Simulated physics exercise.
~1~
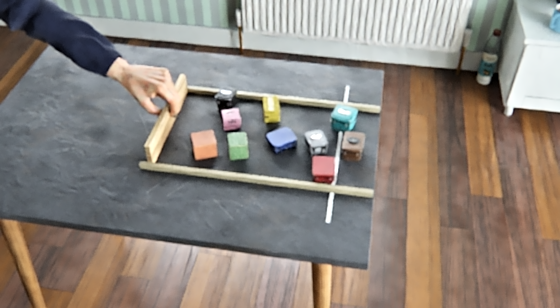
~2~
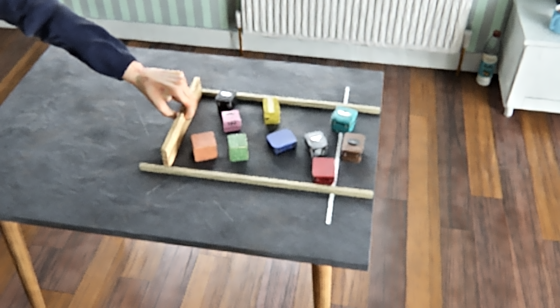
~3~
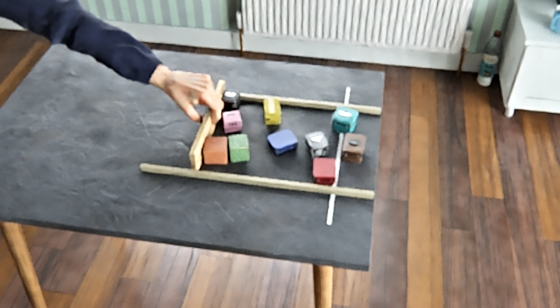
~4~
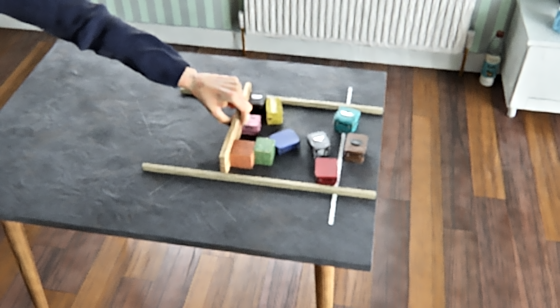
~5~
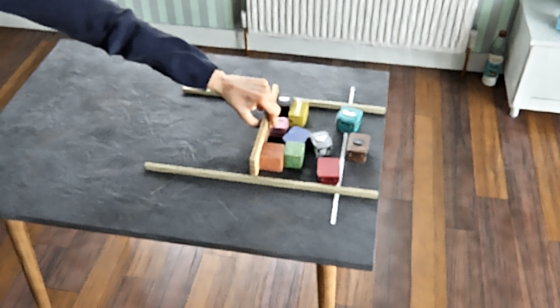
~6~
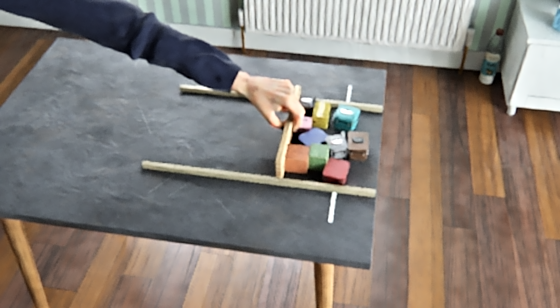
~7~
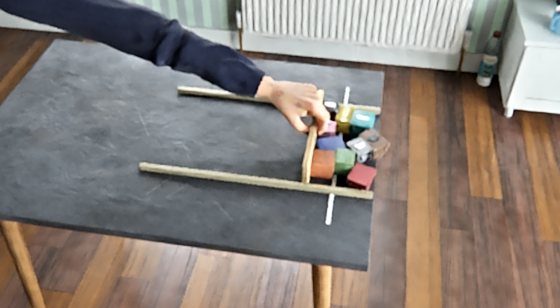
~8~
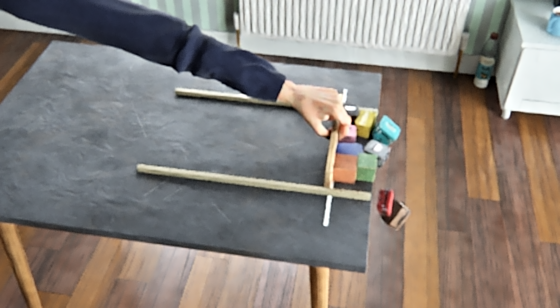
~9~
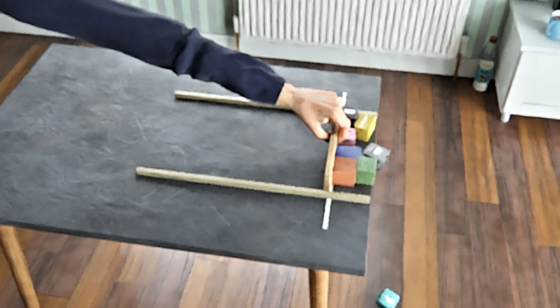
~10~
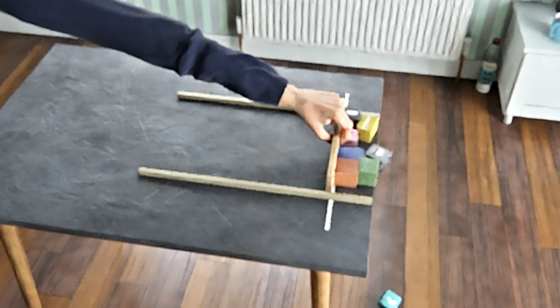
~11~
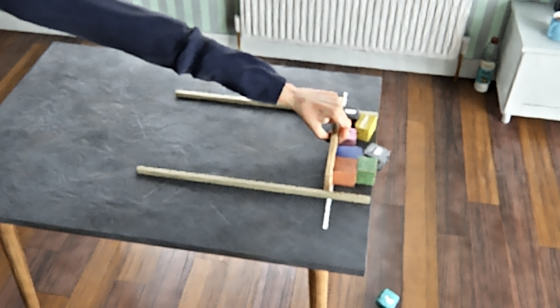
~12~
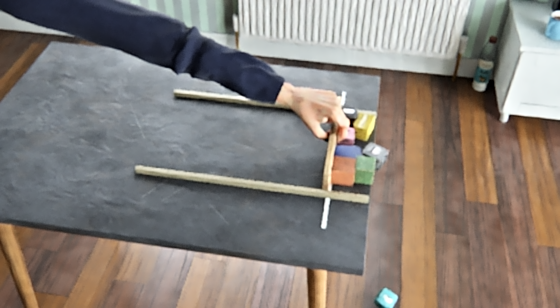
We see a hand slide an upright wooden board rightward between two rails on a dark table, gathering small coloured blocks and pushing them to the edge. The red, brown and turquoise ones fall off, and the board stops at the white tape with the rest still on the table.
